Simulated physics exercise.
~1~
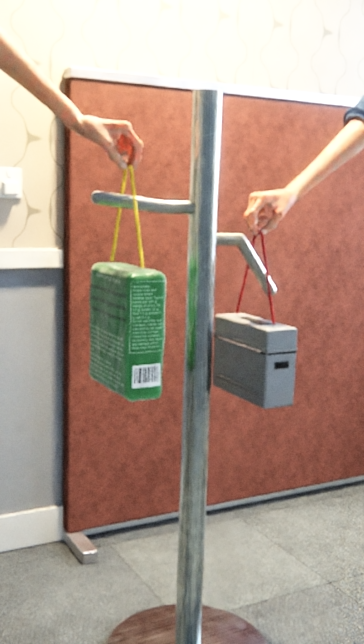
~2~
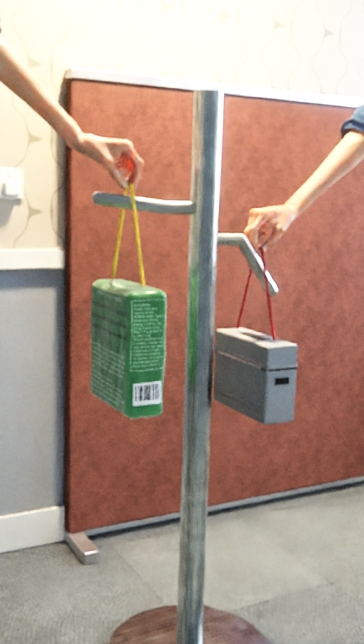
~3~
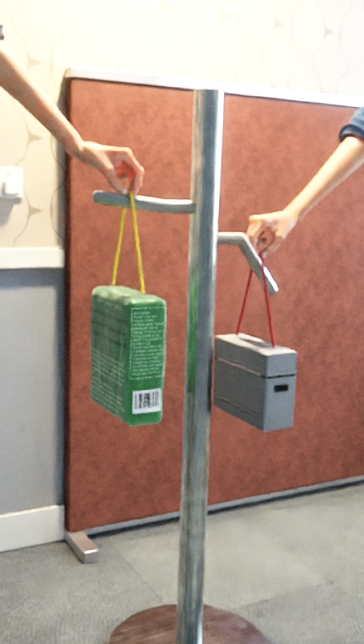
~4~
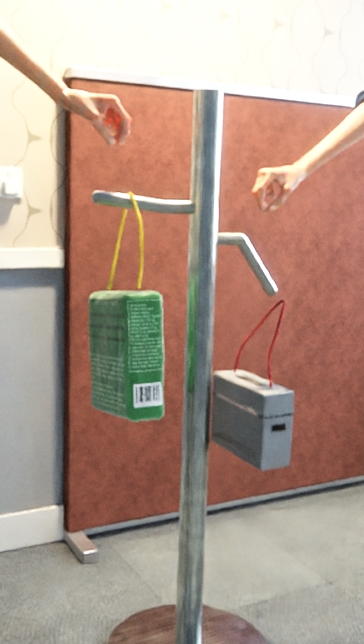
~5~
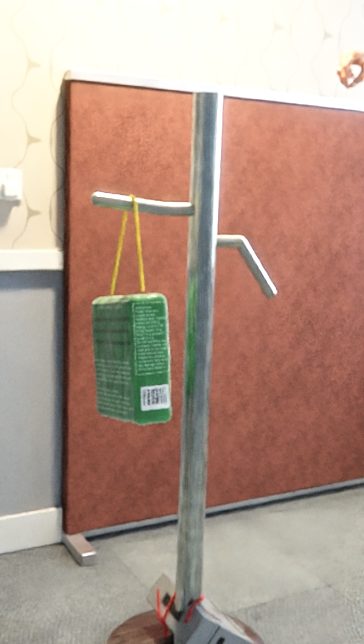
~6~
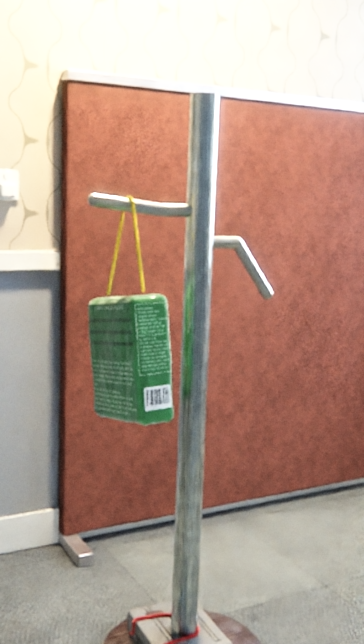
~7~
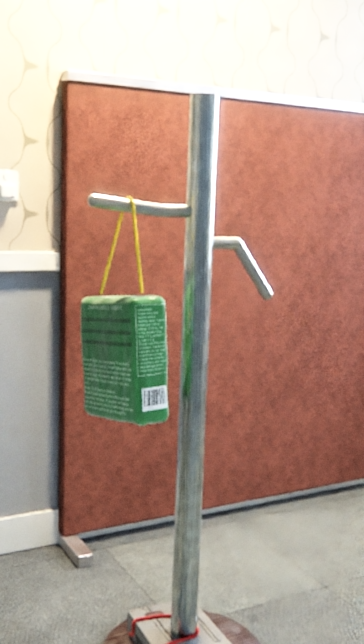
A green bag and a grey case were lowered by their cord loops onto the two pegs of a metal stand, and both hands let go. The bag stayed hanging on the left, but the case slipped off the right peg and ended on its side at the stand's base.
